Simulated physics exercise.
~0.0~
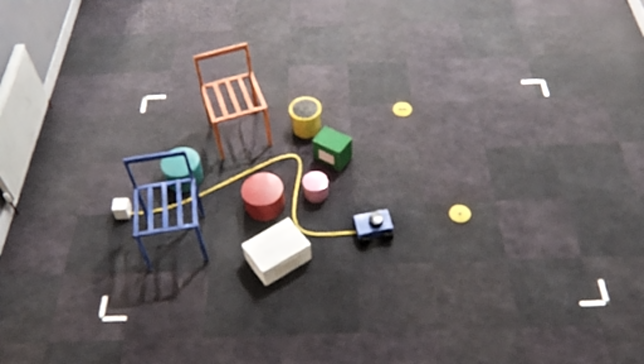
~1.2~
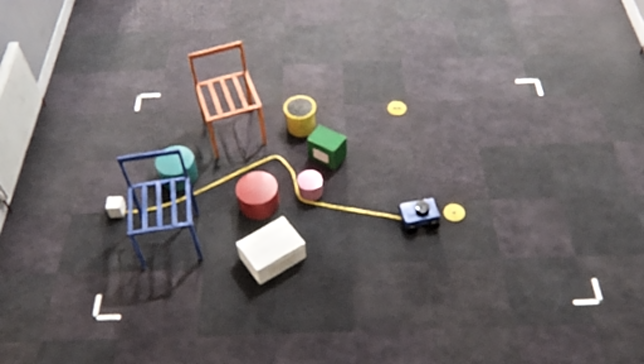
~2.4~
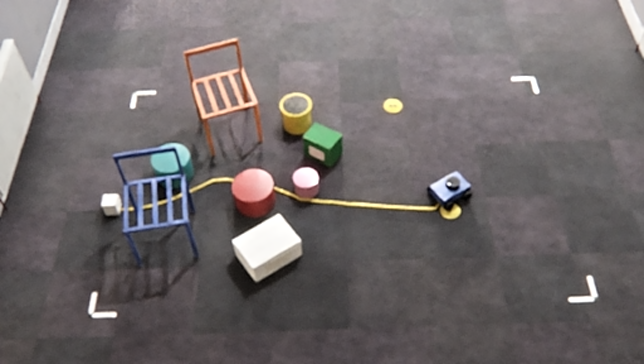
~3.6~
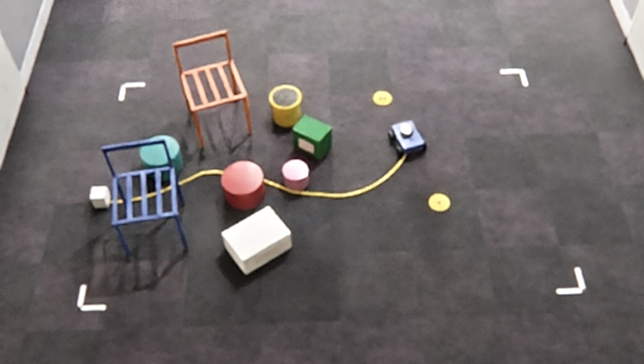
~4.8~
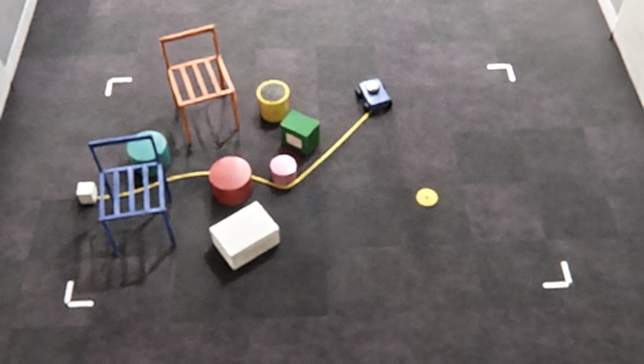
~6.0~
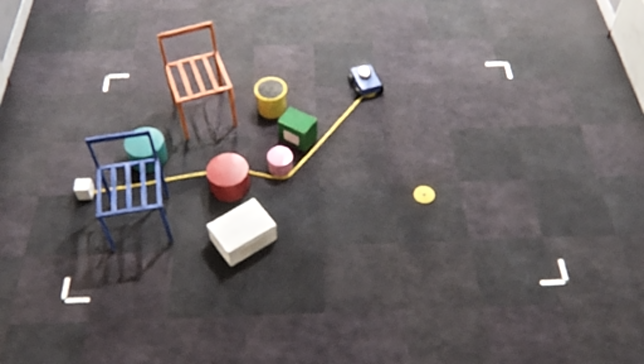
At first, a small blue cart sits on the dark floor, joined by a yellow lead to a white block at the left, with chairs, tubs and boxes around the line. The cart drives right to the nearer yellow mark, drawing out the lead's upper bend. It then turns and heads up and left, and the lead swings into a curve below the pink tub. As the cart reaches the upper mark and covers it, that stretch straightens. Finally the pink tub shifts slightly upward against the lead, which stays joined to the white block.
